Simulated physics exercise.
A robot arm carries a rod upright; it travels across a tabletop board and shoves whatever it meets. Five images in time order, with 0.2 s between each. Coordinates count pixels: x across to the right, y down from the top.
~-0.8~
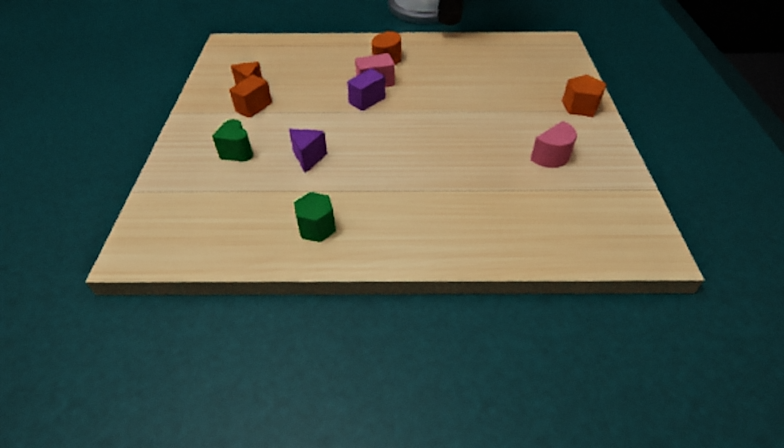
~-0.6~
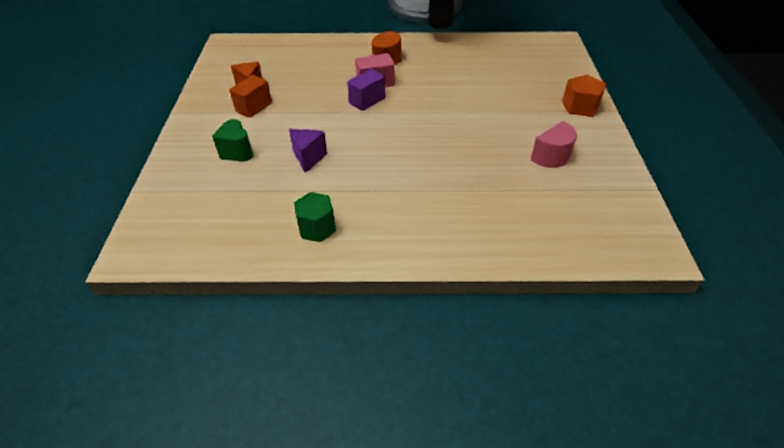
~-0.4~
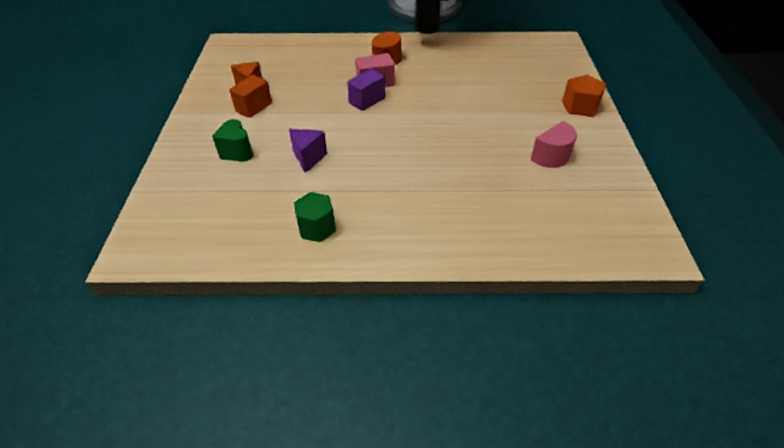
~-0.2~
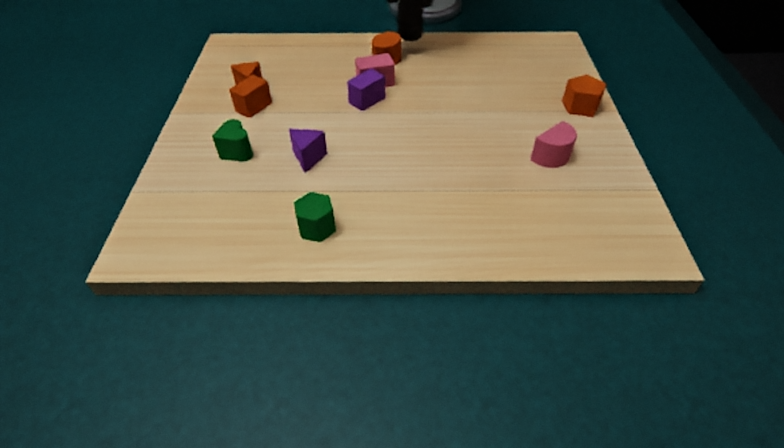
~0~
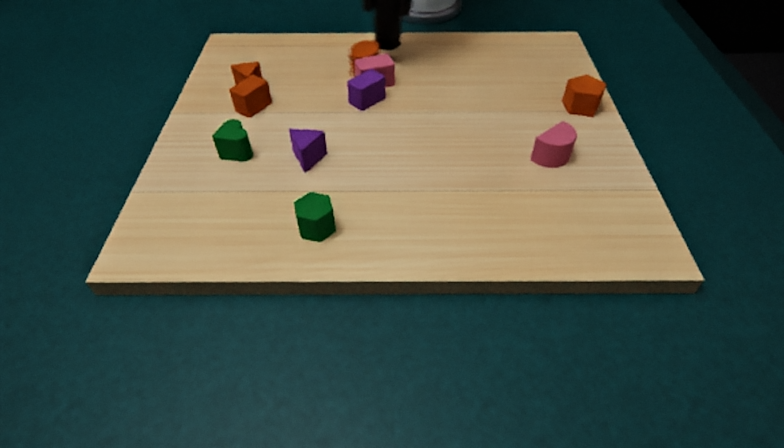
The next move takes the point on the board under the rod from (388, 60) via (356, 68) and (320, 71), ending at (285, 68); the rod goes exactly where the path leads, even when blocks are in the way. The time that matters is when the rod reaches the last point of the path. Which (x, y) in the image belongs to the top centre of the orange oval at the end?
Somewhere near (313, 65).
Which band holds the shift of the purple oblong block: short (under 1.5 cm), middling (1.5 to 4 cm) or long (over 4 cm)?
Displaced less than 1.5 cm.
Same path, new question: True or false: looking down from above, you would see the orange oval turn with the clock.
False - the claim does not hold.
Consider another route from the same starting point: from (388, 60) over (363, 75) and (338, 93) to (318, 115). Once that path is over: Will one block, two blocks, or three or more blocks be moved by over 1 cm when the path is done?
There will be three or more blocks that move more than 1 cm.
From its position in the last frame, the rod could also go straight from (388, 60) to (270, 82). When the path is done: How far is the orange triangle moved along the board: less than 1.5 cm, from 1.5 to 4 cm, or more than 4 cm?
The move is short, under 1.5 cm.
On the path given first. One third of the way, rod at (355, 53); orange oval at (333, 58), turned 15° anticlockwise.
Two thirds of the way, rod at (318, 56); orange oval at (313, 65), turned 80° anticlockwise.
At the end, rod at (282, 53); orange oval at (313, 65), turned 80° anticlockwise; purple oblong block in place; pink oblong block in place.
